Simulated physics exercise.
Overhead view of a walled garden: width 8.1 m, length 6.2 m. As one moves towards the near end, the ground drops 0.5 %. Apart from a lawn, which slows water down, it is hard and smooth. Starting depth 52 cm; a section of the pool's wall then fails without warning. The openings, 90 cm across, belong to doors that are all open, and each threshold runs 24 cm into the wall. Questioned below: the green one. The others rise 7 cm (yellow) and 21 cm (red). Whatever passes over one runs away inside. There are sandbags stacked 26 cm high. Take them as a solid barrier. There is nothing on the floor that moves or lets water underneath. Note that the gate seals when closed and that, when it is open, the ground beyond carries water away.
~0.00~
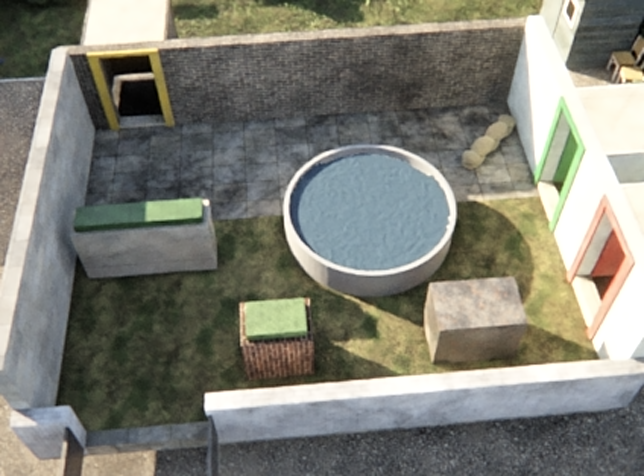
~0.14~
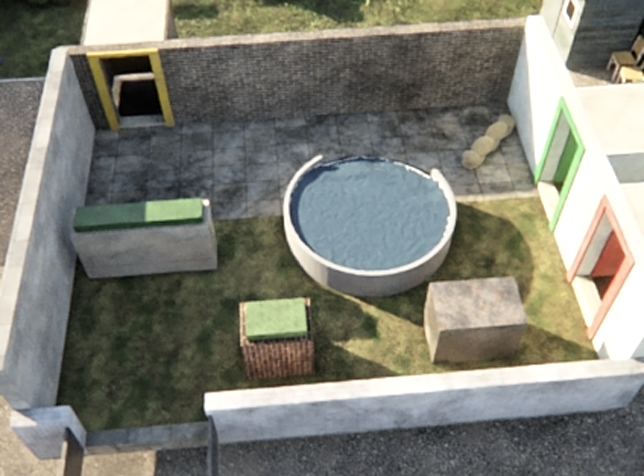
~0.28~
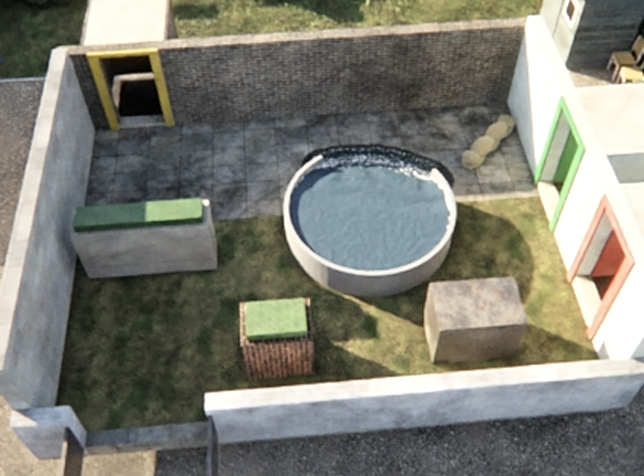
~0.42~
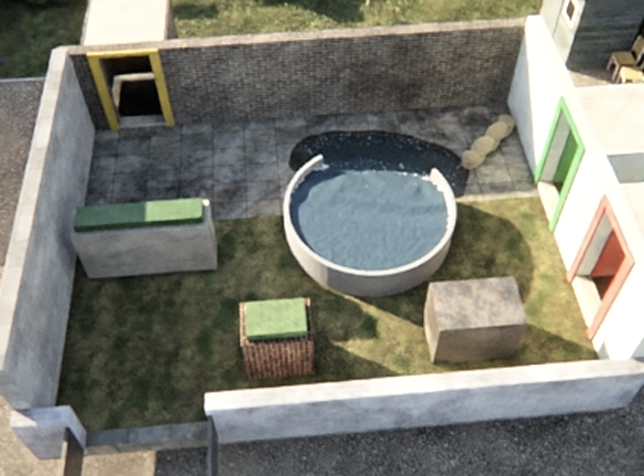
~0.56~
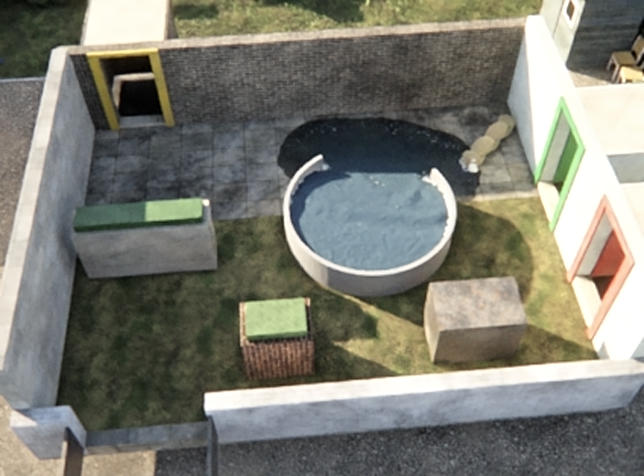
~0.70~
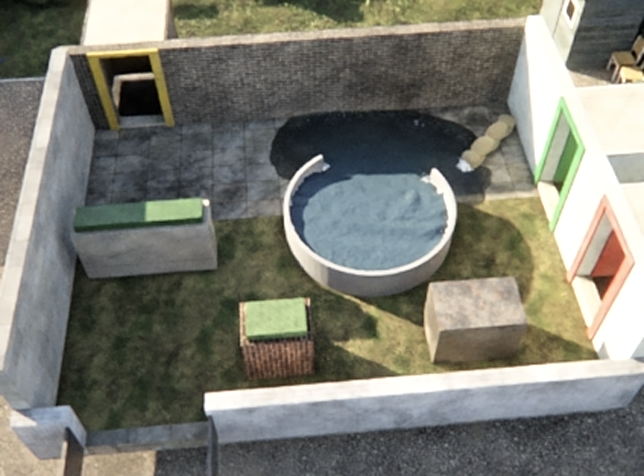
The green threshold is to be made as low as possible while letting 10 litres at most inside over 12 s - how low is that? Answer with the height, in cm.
It comes to about 6 cm.
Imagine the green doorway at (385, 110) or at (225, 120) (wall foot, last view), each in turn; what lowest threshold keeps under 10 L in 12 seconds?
First place around 30 cm, second around 6.5 cm.
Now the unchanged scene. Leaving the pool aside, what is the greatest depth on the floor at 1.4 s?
I'd put it near 36 cm.
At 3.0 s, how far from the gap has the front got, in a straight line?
Roughly 5.6 metres.
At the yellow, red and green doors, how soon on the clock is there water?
Yellow 2.2 s, red 4.5 s, green 1.8 s.
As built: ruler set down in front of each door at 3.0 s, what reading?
Door depths (cm): Yellow = 4, red = 0, green = 7.
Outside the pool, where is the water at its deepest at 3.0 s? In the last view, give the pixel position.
Around pixel (506, 124).
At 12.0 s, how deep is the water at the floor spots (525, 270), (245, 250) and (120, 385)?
Respectively 7 cm, 5 cm and 3 cm.
After 1.4 s water covers 20 % of the floor, deepest (36 cm) near (383, 113); it has not reached the green door.
After 3.0 s water covers 35 % of the floor, deepest (44 cm) near (506, 124); 7 cm at the green door, 0 litres in over its 14 cm threshold.
After 12.0 s water covers 95 % of the floor, deepest (14 cm) near (506, 124); 6 cm at the green door, 0 litres in over its 14 cm threshold.
At the green door as built, the water arrived by 1.8 s and peaked near 9 cm at 6.2 s.
With a threshold of 5 cm, 18 litres would have come in within the 12 s; with 7 cm, 4 litres. So under 10 litres takes about 6 cm.
